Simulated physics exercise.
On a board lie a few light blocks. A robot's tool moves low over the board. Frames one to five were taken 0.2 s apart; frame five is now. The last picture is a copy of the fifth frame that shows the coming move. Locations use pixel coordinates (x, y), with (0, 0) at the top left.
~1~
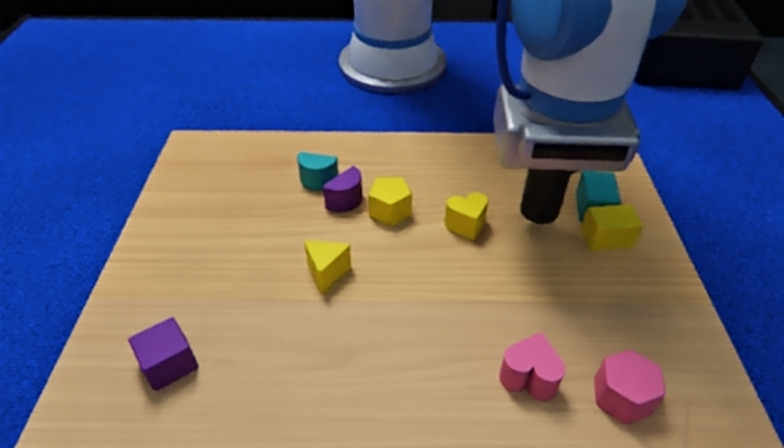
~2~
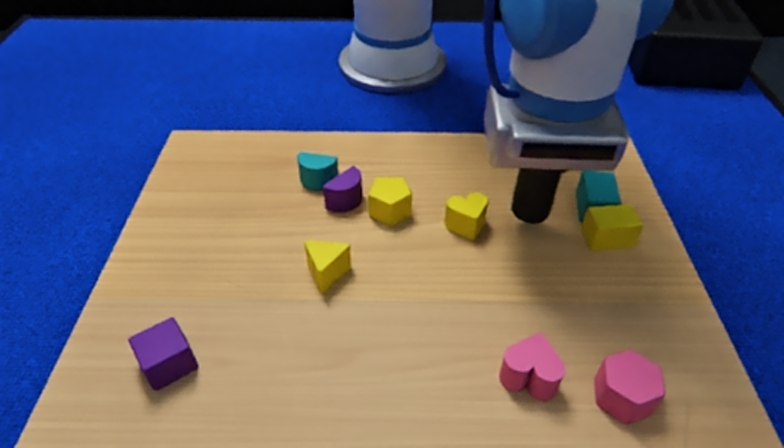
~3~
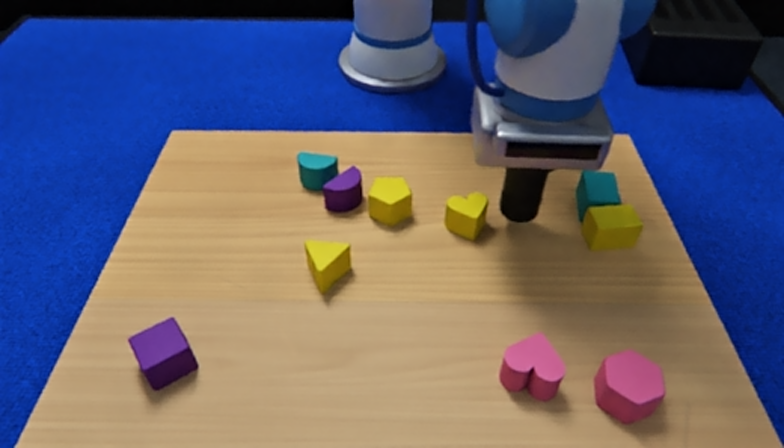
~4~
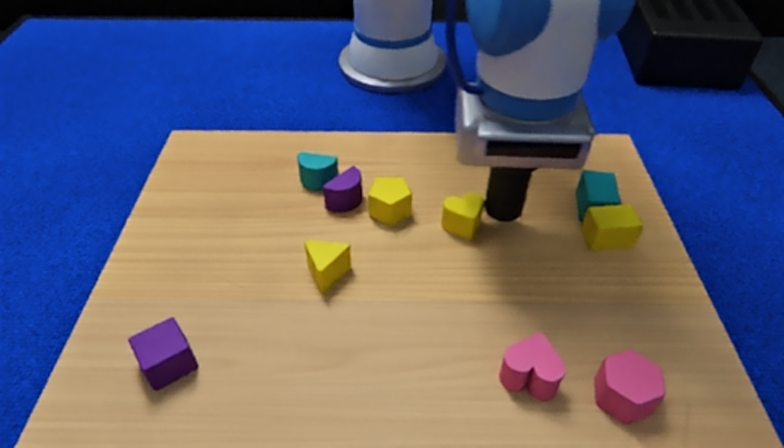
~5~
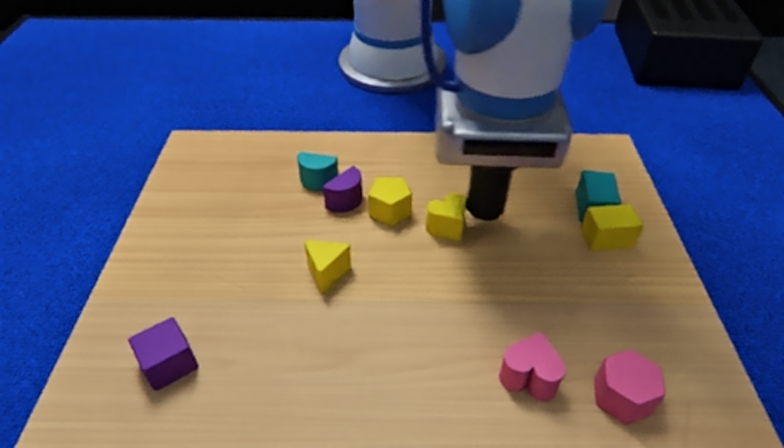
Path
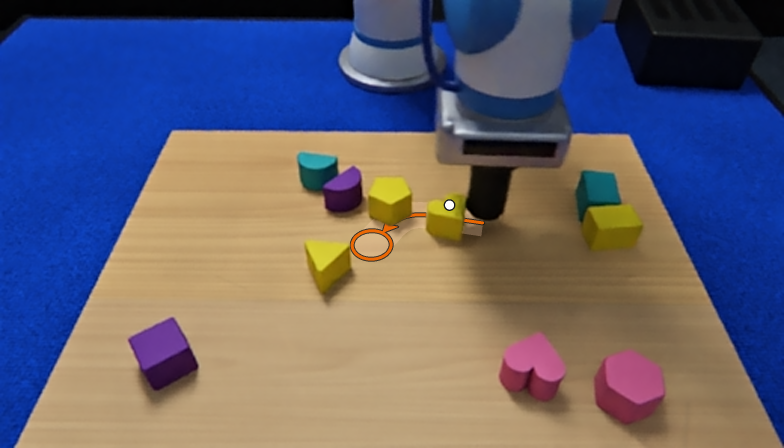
On a wooden board with colourful blocks, a robot arm's dark tool slides left, then pushes the yellow heart slightly left.
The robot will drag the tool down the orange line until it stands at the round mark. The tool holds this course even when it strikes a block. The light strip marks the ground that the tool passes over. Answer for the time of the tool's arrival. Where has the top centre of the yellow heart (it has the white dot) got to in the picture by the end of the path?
It is at (375, 250).
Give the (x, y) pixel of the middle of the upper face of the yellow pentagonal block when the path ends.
The middle of its top is at (356, 190).
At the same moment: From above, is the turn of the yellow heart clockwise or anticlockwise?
Watching from overhead, you'd notice the yellow heart rotating counter-clockwise.
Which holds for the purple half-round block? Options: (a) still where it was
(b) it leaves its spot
(b)
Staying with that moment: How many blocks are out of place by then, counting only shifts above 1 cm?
The answer is three or more blocks.
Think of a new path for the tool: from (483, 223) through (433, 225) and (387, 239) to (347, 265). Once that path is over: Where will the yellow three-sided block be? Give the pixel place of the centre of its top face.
Somewhere near (291, 273).
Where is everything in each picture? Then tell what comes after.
Tool's lower end at (539, 212); yellow three-sided block at (325, 251); purple half-round block at (345, 179); yellow pentagonal block at (390, 189); yellow heart at (469, 203), in the first picture.
Tool at (530, 211); blocks still, in the second picture.
Tool at (518, 211); blocks still, in the third picture.
Tool at (503, 210); yellow heart at (466, 203), in the fourth picture.
Tool at (485, 209); yellow three-sided block at (325, 251); purple half-round block at (345, 179); yellow pentagonal block at (390, 189); yellow heart at (450, 205), in the fifth picture.
Drawn move, from (483, 223) by way of (440, 217) and (398, 220) to (372, 245); the dot is on the yellow heart.
The first path, step by step. One third of the way, tool at (440, 202); yellow heart at (415, 210), turned 50° anticlockwise.
Two thirds of the way, tool at (399, 205); purple half-round block at (334, 175); yellow pentagonal block at (363, 186), turned 30° clockwise; yellow heart at (391, 222), turned 105° anticlockwise.
At the end, tool at (371, 230); yellow three-sided block still; purple half-round block at (332, 173); yellow pentagonal block at (356, 190), turned 55° clockwise; yellow heart at (375, 250), turned 120° anticlockwise.
